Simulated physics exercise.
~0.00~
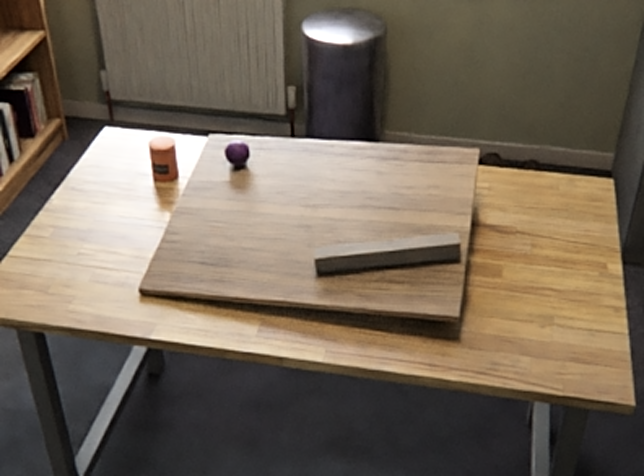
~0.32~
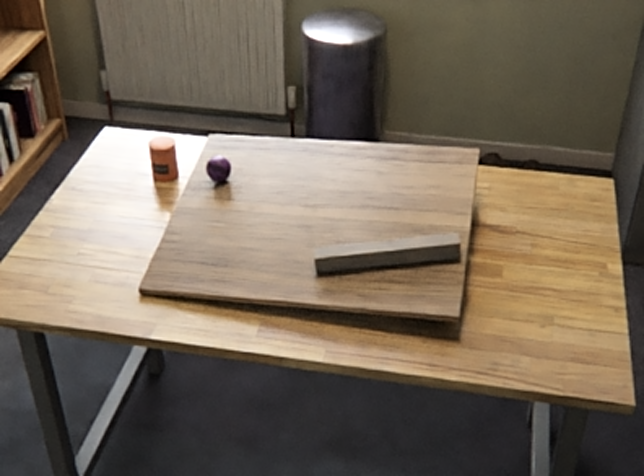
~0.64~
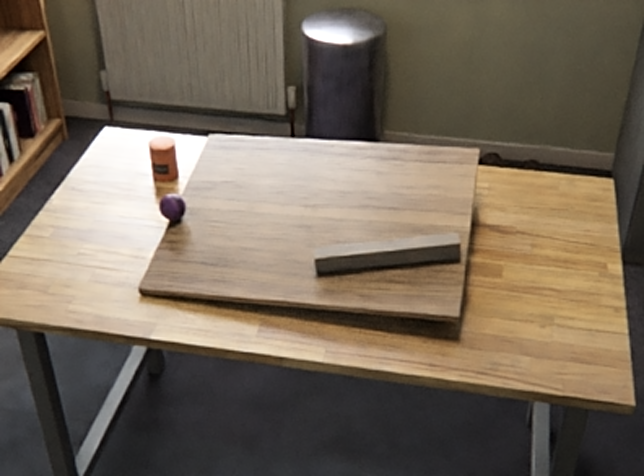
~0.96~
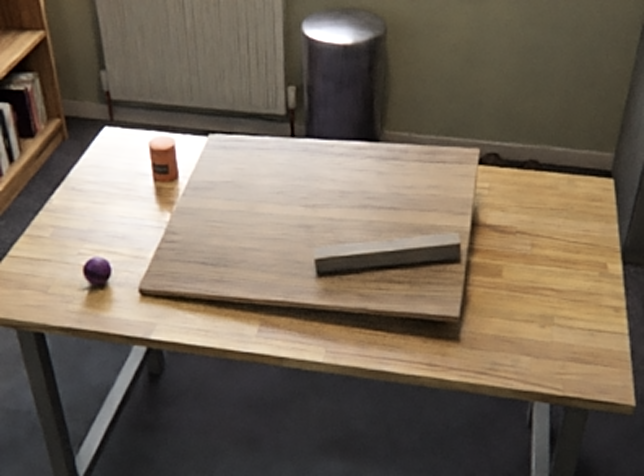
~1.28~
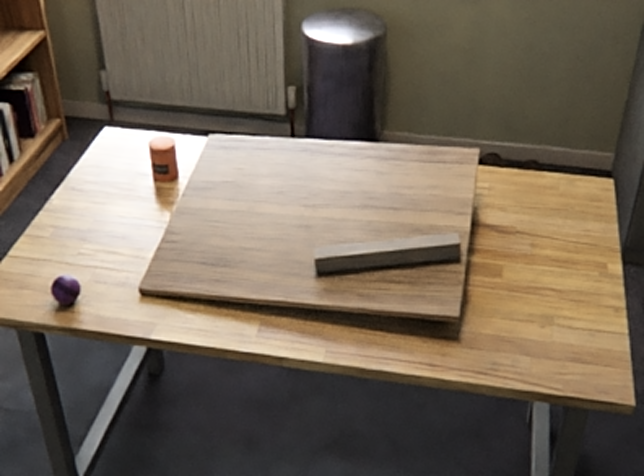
A large wooden table with metal legs stands in a room, seen from above and in front, with a radiator and a dark bin behind it and a bookshelf at the left. A slightly tilted wooden board rests on the table, with a grey bar across its front right part and an orange jar beside its back left corner. A purple ball near the back of the board rolls left and toward the viewer. It goes over the board's left edge onto the tabletop and keeps rolling, ending near the table's front left corner while the jar stays put.
